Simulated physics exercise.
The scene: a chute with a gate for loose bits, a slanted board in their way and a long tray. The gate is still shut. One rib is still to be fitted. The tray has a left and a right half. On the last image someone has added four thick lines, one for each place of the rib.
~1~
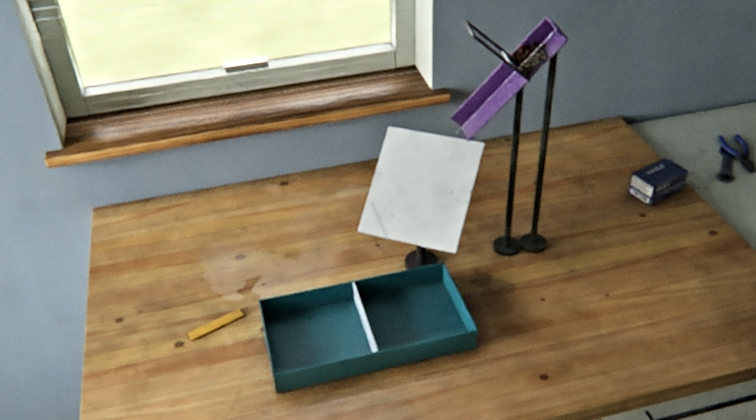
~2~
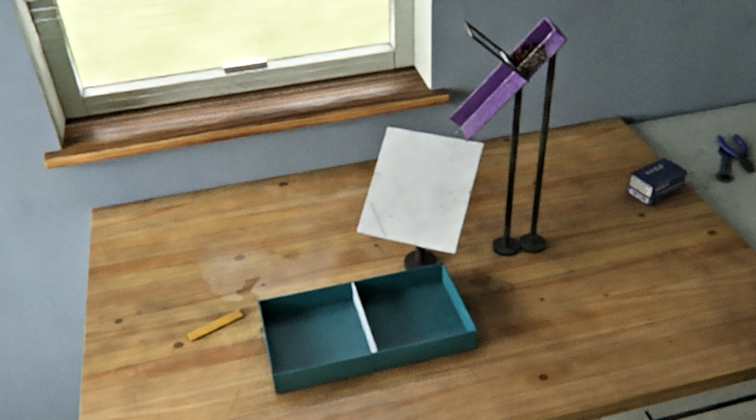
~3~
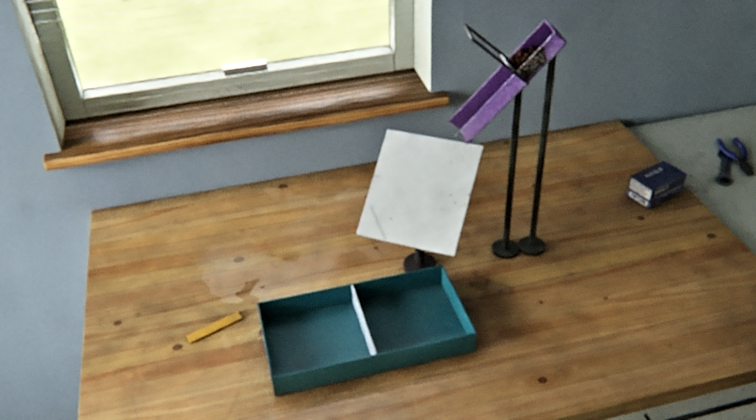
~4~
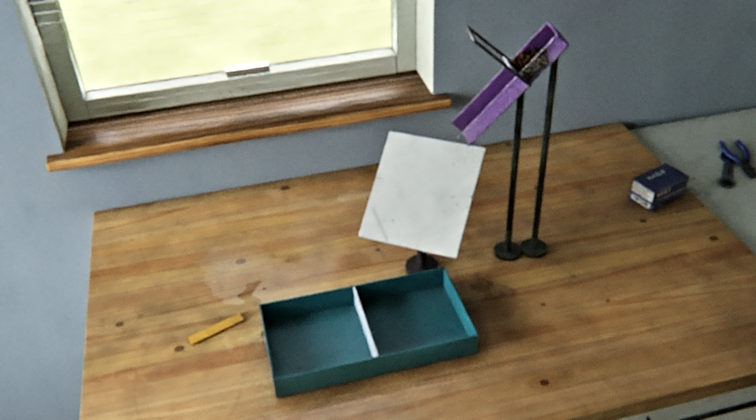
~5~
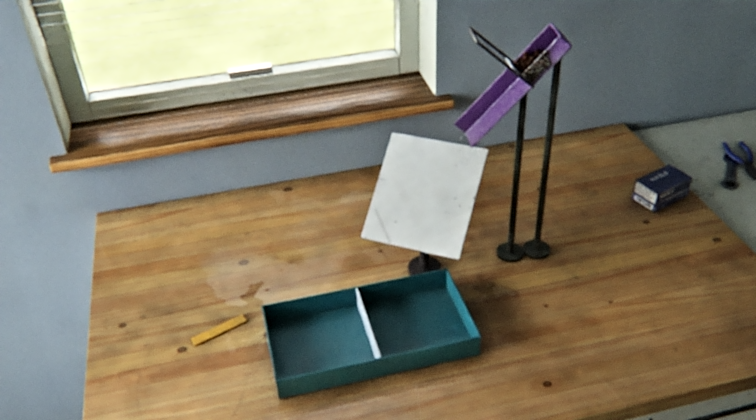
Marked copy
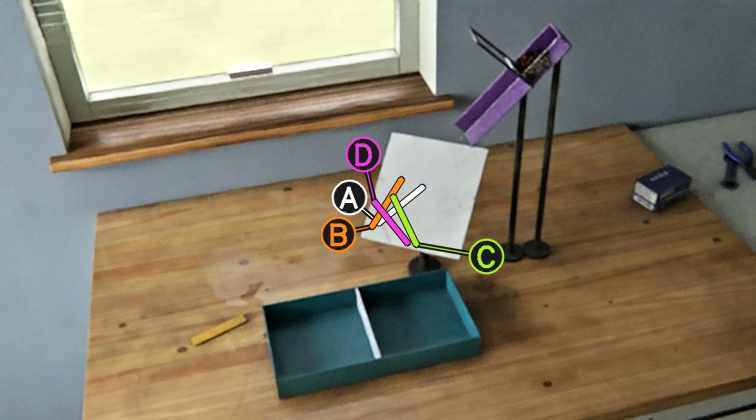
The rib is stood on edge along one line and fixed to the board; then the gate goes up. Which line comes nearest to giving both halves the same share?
Best: B.
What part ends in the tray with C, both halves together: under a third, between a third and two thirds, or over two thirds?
Over two thirds.
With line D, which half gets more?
More lands on the right.
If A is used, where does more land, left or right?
Right.
On the marked copy, line A from (422, 187) to (378, 222); line B from (401, 179) to (372, 226); line C from (393, 196) to (416, 244); line D from (374, 202) to (407, 242).
With A, of what is caught, about a tenth in the left half, the larger part in the right.
With B, of what is caught, roughly two thirds in the left half, roughly a third in the right.
With C, of what is caught, just a few in the left half, almost all in the right.
With D, of what is caught, just a few in the left half, almost all in the right.
